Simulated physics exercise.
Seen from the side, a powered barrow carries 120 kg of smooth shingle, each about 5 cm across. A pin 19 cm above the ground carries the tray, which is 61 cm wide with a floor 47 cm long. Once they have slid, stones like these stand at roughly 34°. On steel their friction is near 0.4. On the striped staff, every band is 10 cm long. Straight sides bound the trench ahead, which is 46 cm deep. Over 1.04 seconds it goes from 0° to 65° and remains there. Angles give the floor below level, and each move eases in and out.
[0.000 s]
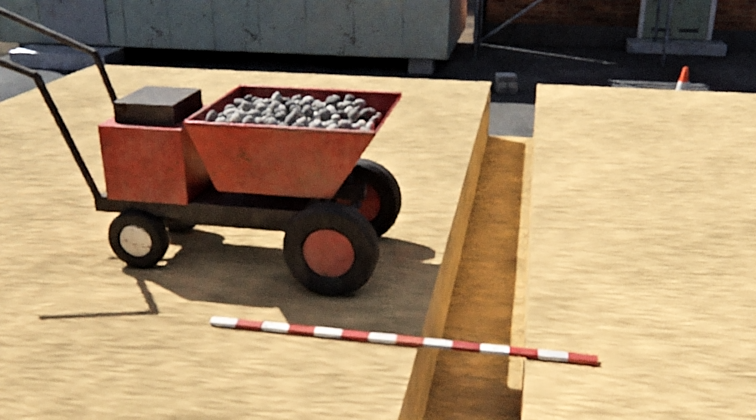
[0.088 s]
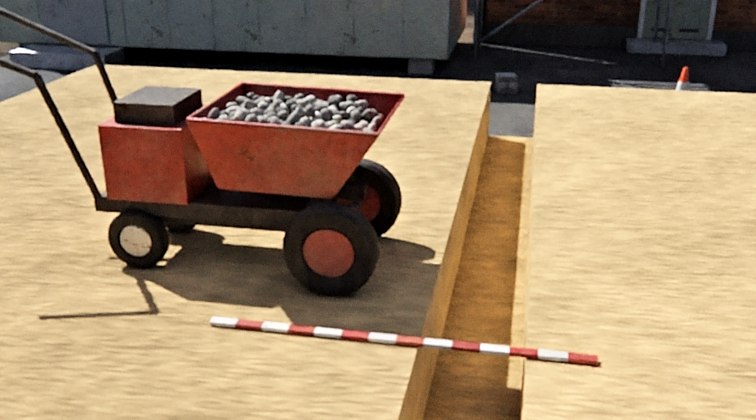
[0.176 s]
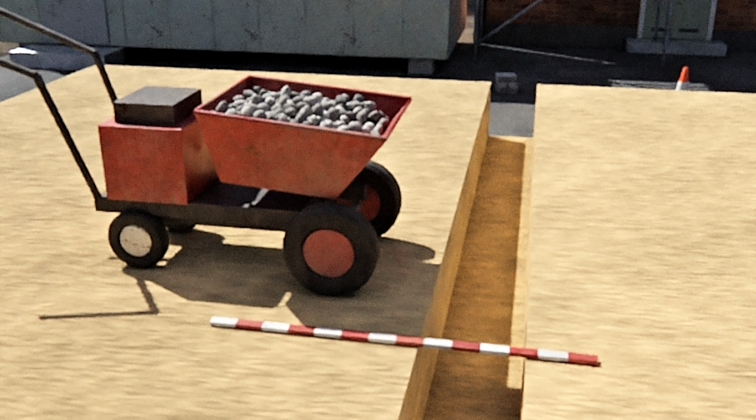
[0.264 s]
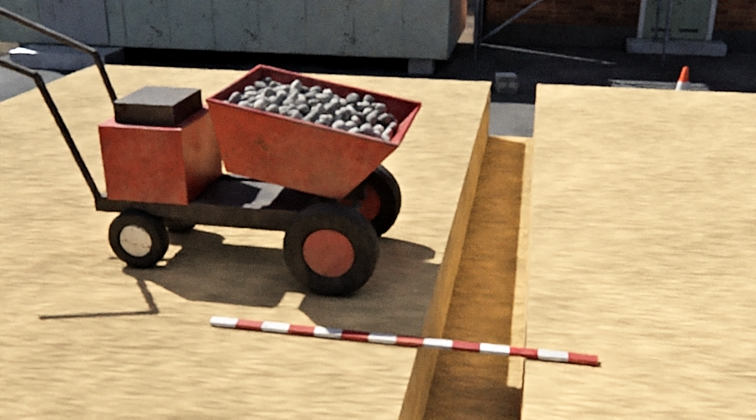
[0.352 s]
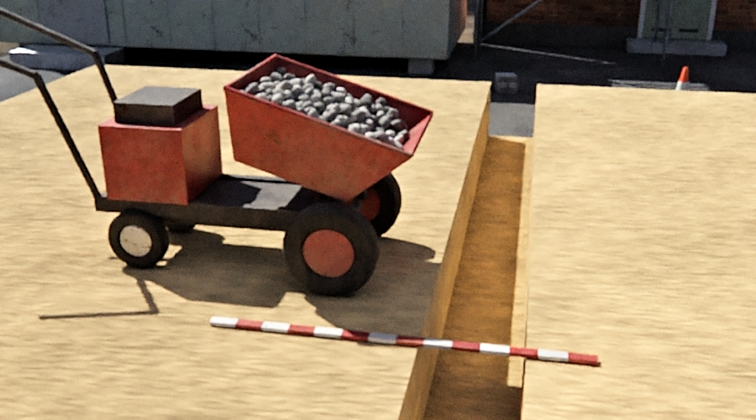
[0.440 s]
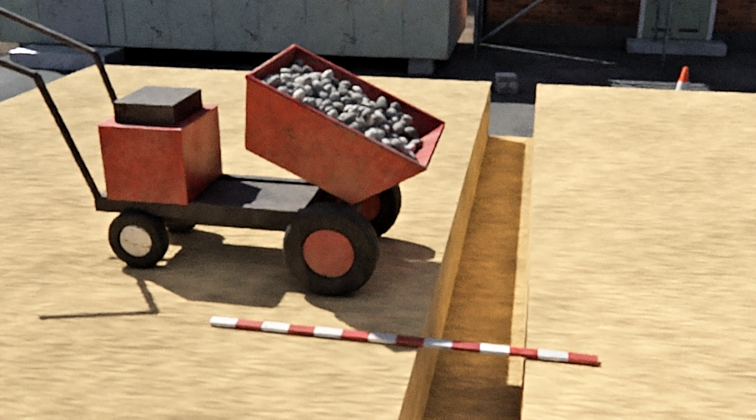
On a sandy work site beside a narrow trench, a red wheeled barrow stood still while its tray, heaped with smooth grey stones, slowly tilted, the back end rising and the front tipping toward the right.
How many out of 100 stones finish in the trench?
About 71 of them.
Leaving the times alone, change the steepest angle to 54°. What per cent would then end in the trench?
About 40 per cent would end up in the trench.
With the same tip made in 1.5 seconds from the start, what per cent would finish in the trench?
Roughly 80 per cent.
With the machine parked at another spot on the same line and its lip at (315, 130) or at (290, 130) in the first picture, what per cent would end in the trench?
About 85 per cent from the first spot, about 70 from the second.
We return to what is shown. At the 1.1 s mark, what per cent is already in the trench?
About 25%.
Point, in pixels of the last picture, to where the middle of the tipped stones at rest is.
The stones end up centred near (498, 351).
After 0.8 s the floor is at 55°; 100 % in the tray; the foremost stones are at (461, 199).
After 1.1 s the floor is at 65°; 71 % in the tray, 23 % in the trench, 6 % past the trench; the foremost stones are at (563, 270).
After 1.5 s the floor is at 65°; 40 % in the tray, 39 % in the trench, 21 % past the trench; the foremost stones are at (686, 292).
After 3.4 s the floor is at 65°; 8 % in the tray, 71 % in the trench, 21 % past the trench; the foremost stones are past the picture's edge.
